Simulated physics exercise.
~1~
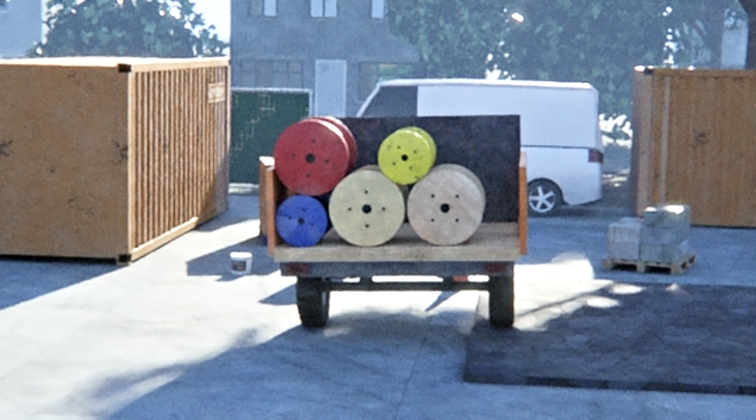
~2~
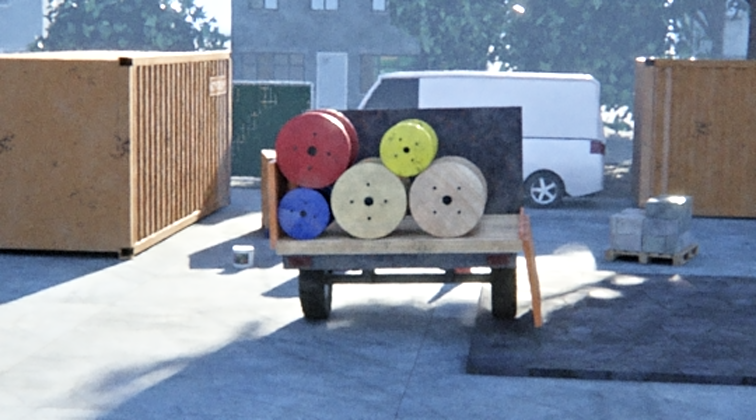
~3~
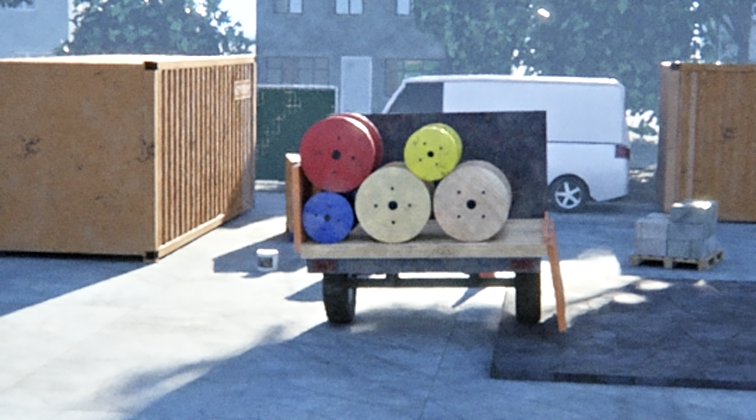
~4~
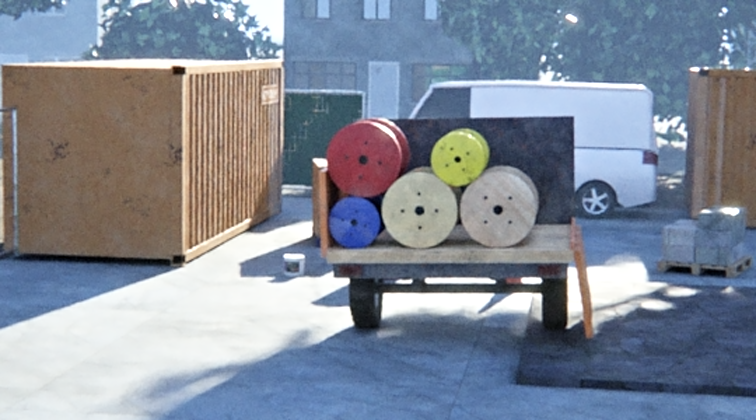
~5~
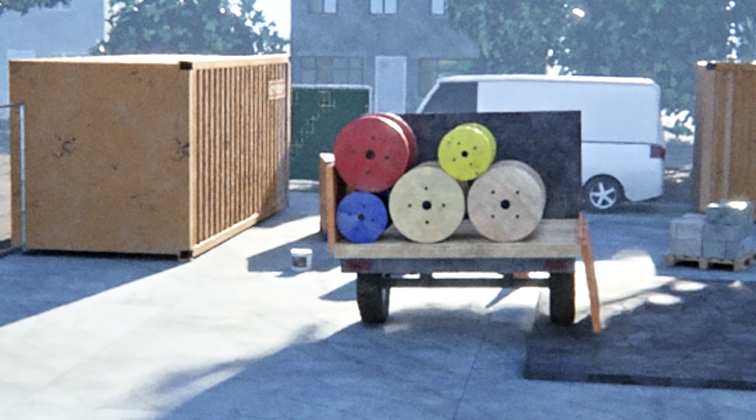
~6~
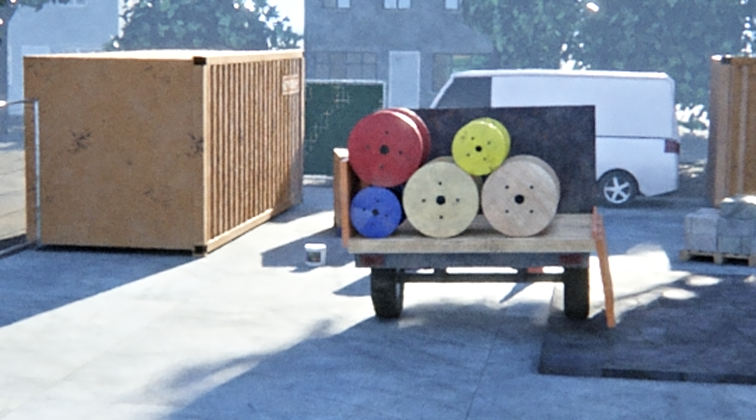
To begin with, a farm trailer stands still in a paved yard, seen from behind, with five cable reels stacked between its orange side boards. A blue reel and two pale wooden ones sit on the deck, while a red reel and a yellow one rest on top of them. The right side board then drops quickly and hangs down beside the wheel. The reels stay where they are as the view pans slightly left. At the end, the right side is open, yet all five remain stacked on the trailer.
